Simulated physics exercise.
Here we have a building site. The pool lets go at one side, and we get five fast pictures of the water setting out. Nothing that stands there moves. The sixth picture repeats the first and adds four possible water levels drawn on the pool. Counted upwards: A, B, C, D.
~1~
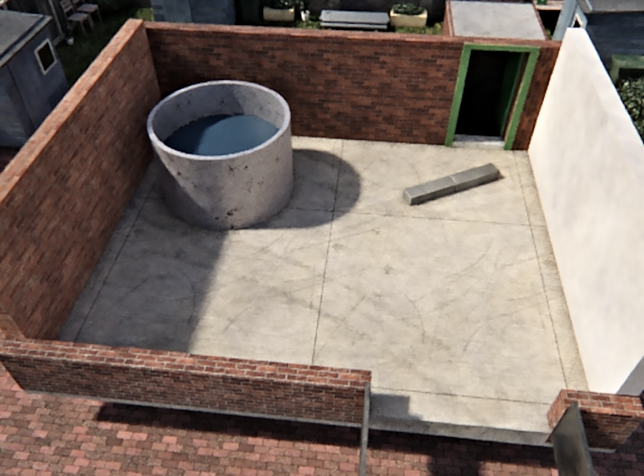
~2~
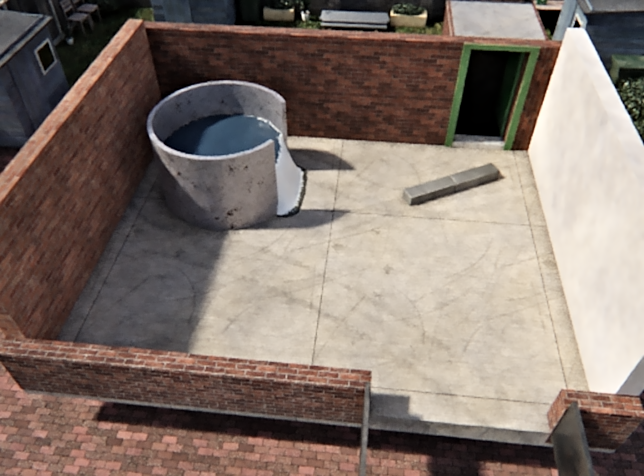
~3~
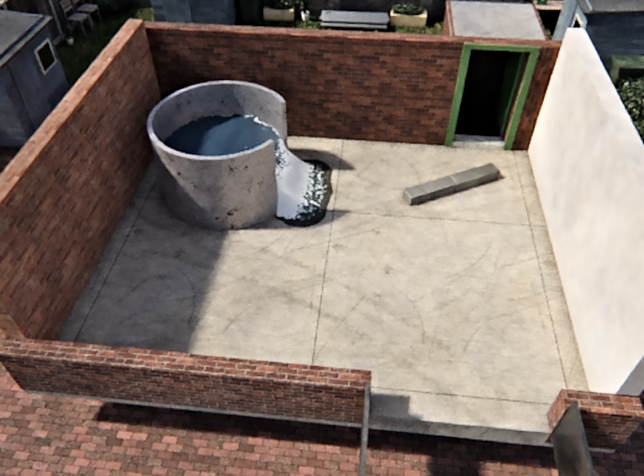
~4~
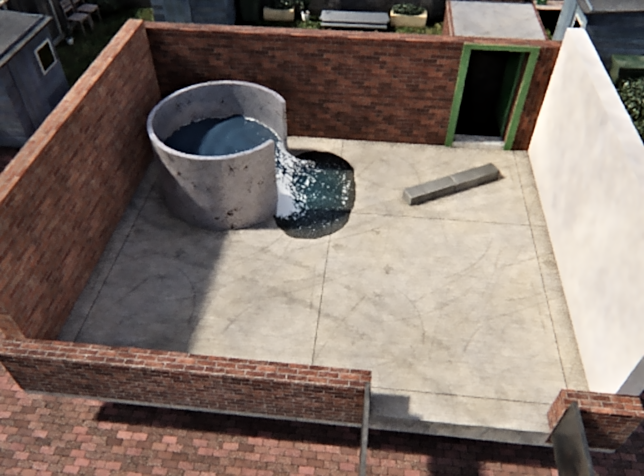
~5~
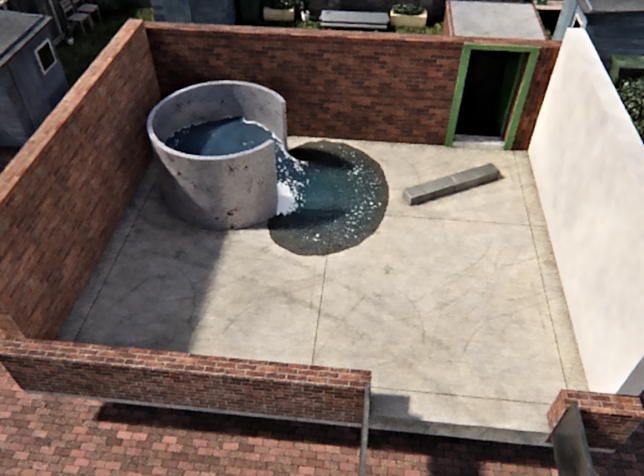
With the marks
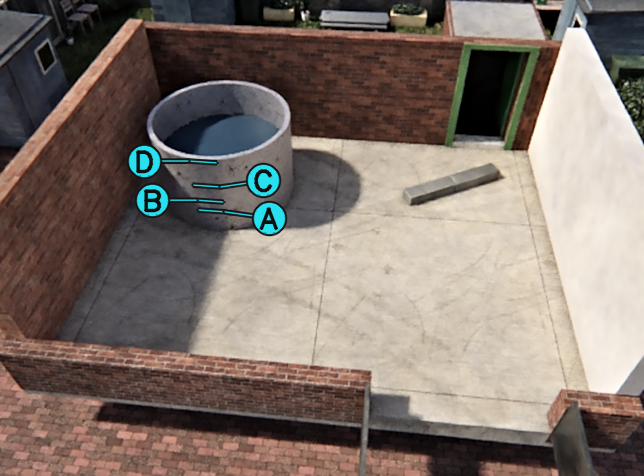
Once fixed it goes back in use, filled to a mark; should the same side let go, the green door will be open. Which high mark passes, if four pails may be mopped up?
Choose A.
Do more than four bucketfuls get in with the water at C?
Yes, it does.
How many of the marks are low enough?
One of them.
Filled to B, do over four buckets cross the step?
Yes, that goes wrong.
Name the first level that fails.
B it is.
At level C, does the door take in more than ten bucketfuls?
Yes, it does.
In cyan, A at (211, 210); B at (209, 201); C at (206, 186); D at (202, 161); from the bottom up A, B, C, D.
With A, a bucket or two gets in.
With B, about 8 bucketfuls get in.
With C, some 20 bucketfuls get in.
With D, dozens of bucketfuls pour in.
